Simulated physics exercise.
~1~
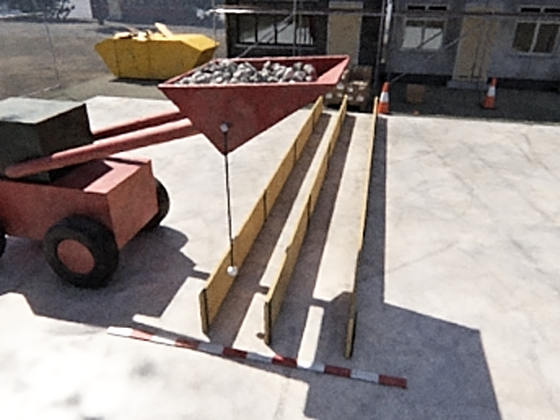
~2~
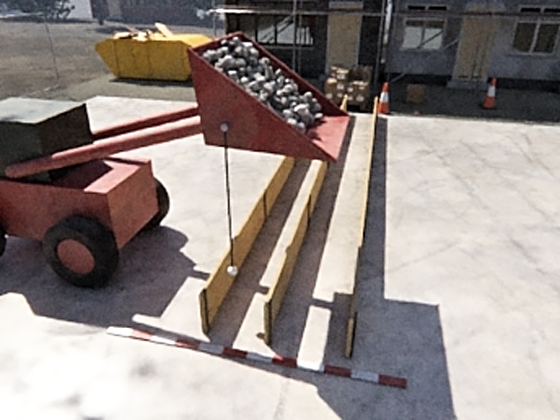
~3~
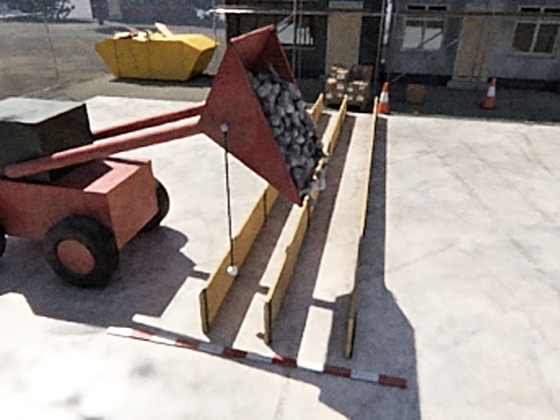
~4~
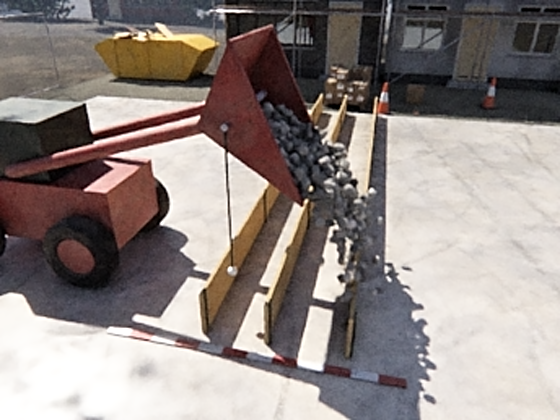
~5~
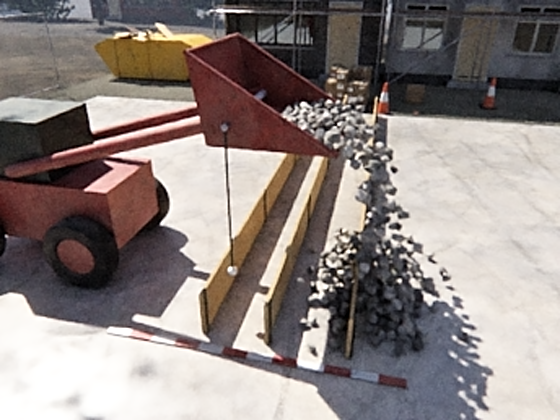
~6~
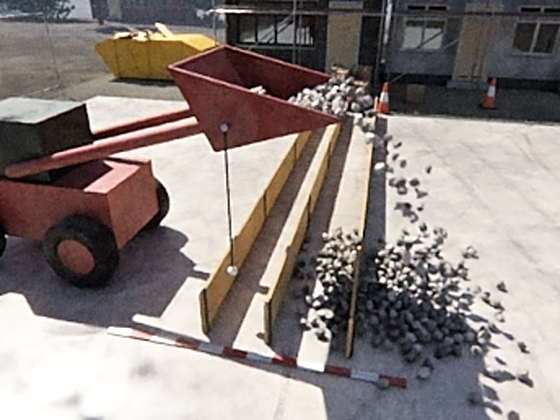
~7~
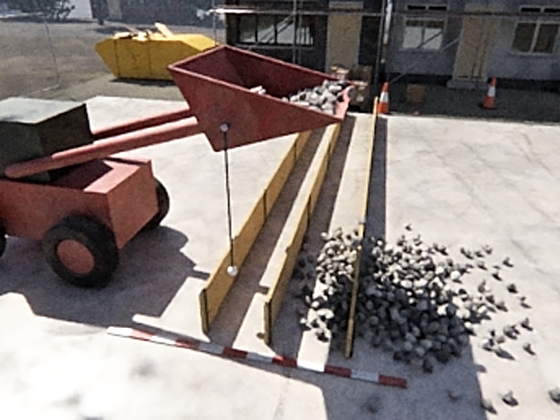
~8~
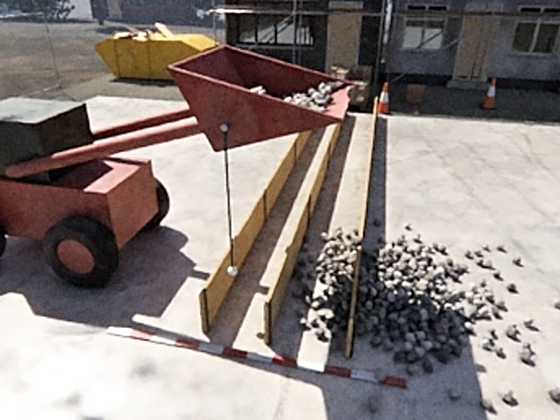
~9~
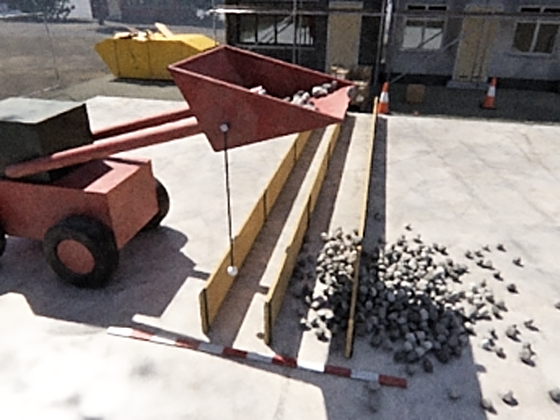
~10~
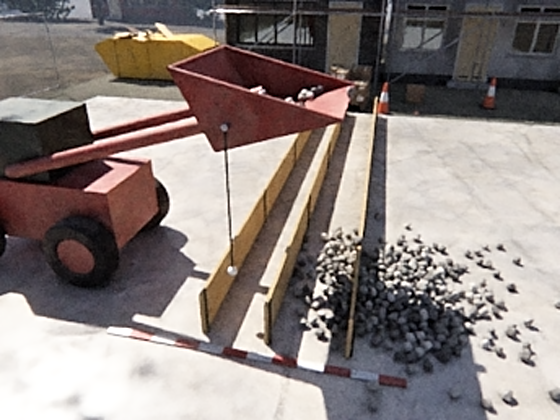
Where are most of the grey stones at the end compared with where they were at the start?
At the start the stones are all heaped in the raised red bucket. By the end most of them lie scattered on the ground at the lower right, around and beyond the right-hand plank, with a few still in the bucket.
